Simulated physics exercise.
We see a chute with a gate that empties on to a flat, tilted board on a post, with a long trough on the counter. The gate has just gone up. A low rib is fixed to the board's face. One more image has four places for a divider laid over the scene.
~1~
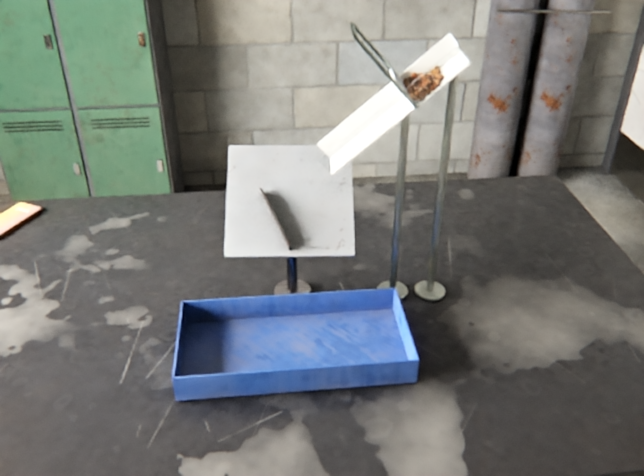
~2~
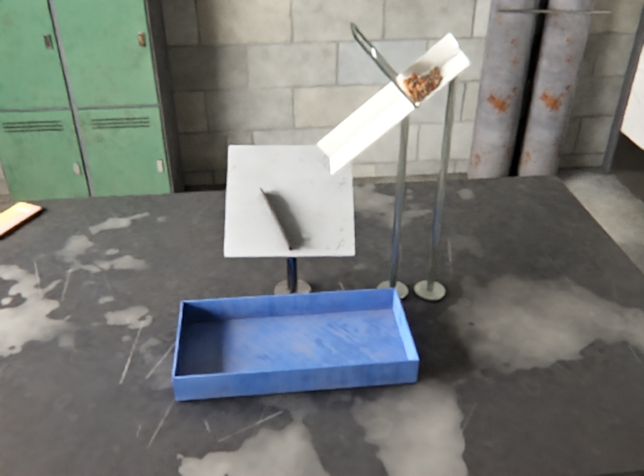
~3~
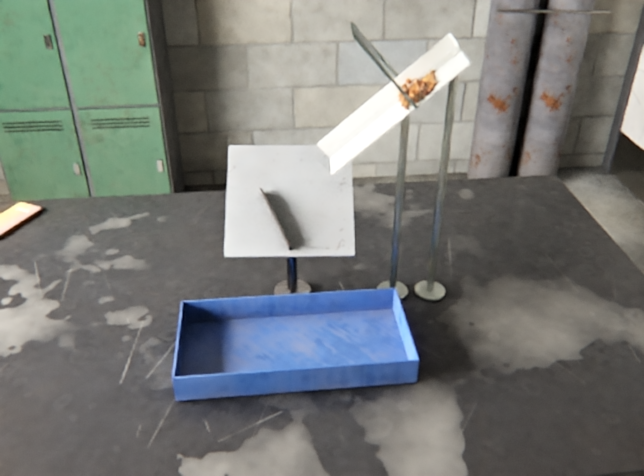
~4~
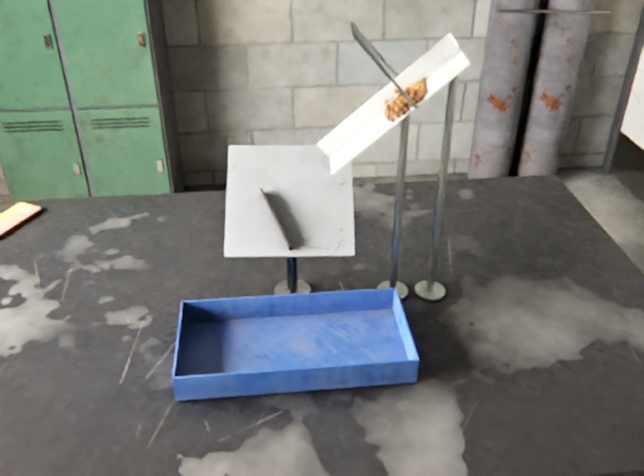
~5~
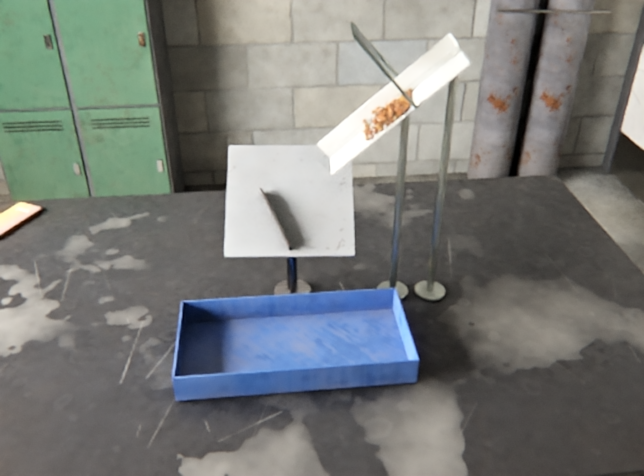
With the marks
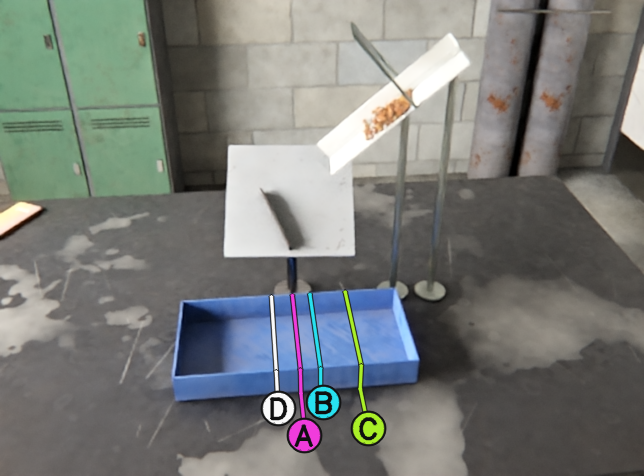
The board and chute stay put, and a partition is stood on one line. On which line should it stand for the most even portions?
I would pick line B.
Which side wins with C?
Left.
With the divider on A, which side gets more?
More lands on the right.
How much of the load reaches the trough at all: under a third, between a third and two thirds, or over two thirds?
It is over two thirds.
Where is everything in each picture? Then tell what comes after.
In the first frame, load behind the gate near (419, 85), cereal balls; lip of the chute near (331, 166), sloping fairly steeply.
In the second frame, middle of the board near (290, 199), tilted fairly steeply; middle of its low edge near (290, 256); of its high edge near (290, 145).
In the third frame, front corners of the trough near (173, 378) and (419, 360), empty; front of the load near (403, 105).
In the fourth frame, middle of the load near (403, 98); its front near (388, 119), close to a quarter of the way to the lip; rib from (261, 188) to (290, 246).
In the fifth frame, middle of the load near (391, 114); its front near (365, 132), close to half of the way to the lip.
On the marked copy, line A crosses the front rim at (300, 368); line B crosses the front rim at (320, 367); line C crosses the front rim at (361, 364); line D crosses the front rim at (276, 370).
With A, of what is caught, a small share on the left of the divider, all but a few on the right.
With B, of what is caught, close to a third on the left of the divider, close to two thirds on the right.
With C, of what is caught, the whole lot on the left of the divider, none at all on the right.
With D, of what is caught, a small share on the left of the divider, all but a few on the right.
